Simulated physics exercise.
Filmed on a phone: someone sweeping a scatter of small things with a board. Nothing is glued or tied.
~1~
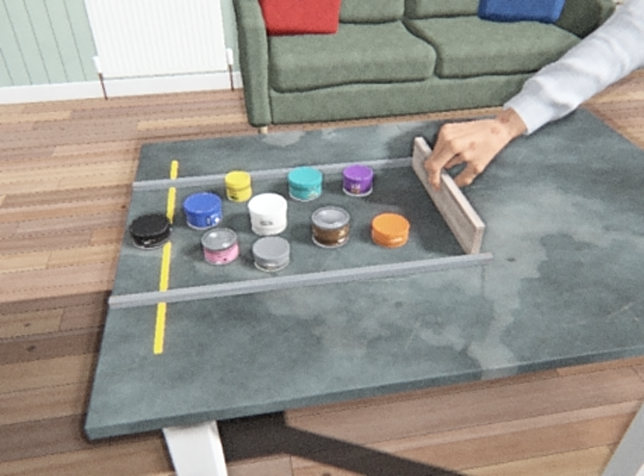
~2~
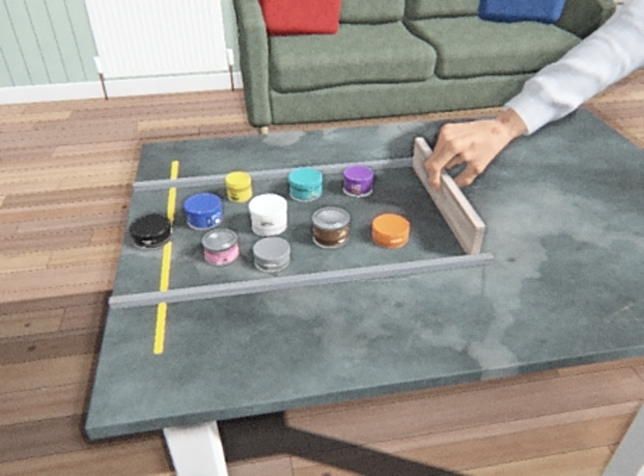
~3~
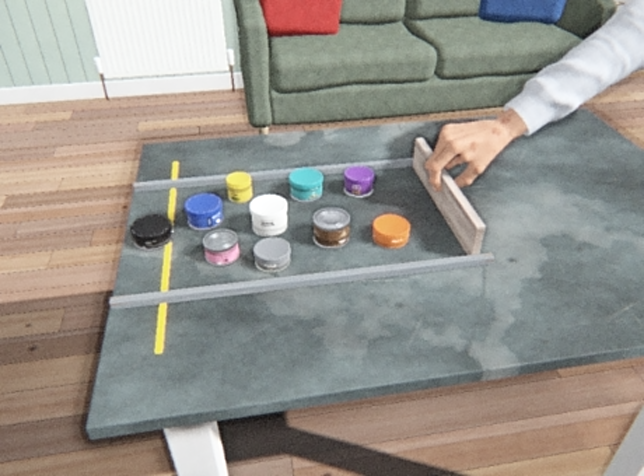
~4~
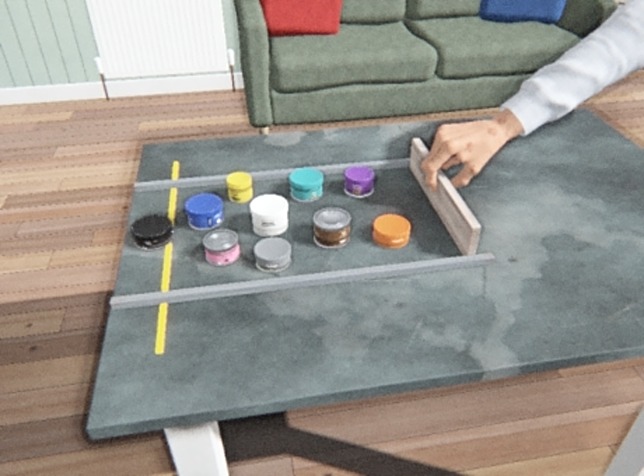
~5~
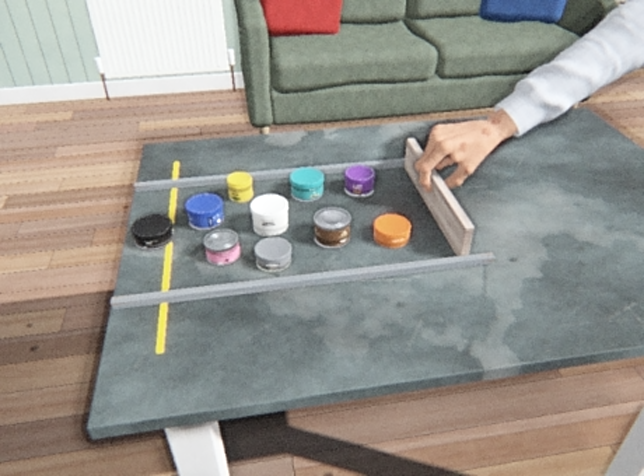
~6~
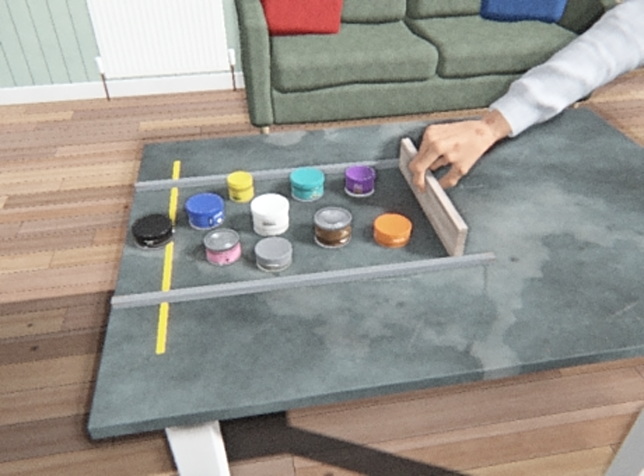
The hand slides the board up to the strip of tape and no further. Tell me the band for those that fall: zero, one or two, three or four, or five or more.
In the end the number that fall off is five or more.
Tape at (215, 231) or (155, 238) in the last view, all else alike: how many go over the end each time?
Try by try, 0 and 6.
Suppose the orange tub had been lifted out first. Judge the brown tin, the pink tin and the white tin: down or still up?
The brown tin holds on, the pink tin falls, the white tin stays on.
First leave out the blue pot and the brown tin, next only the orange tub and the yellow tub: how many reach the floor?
It would be 4 and 3.
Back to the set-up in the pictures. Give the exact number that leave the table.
Exactly 5.
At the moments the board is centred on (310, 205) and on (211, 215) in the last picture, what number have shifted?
By then 7, and 10.
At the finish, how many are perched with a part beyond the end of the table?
The number is 1.
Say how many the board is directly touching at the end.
The number is 4.
A little later, none off yet; black pot at rest near (154, 232); blue pot at rest near (206, 212); pink tin at rest near (223, 247).
Next, none off yet; black pot at rest near (154, 232); blue pot at rest near (206, 212); pink tin shifted a little near (211, 250).
Later still, none off yet; black pot shifted a little near (137, 235); blue pot shifted about its own width near (164, 214); pink tin shifted well along near (163, 260).
When it is over, the number that fall off is five or more; down, turquoise tin, yellow tub, pink tin, blue pot and black pot.
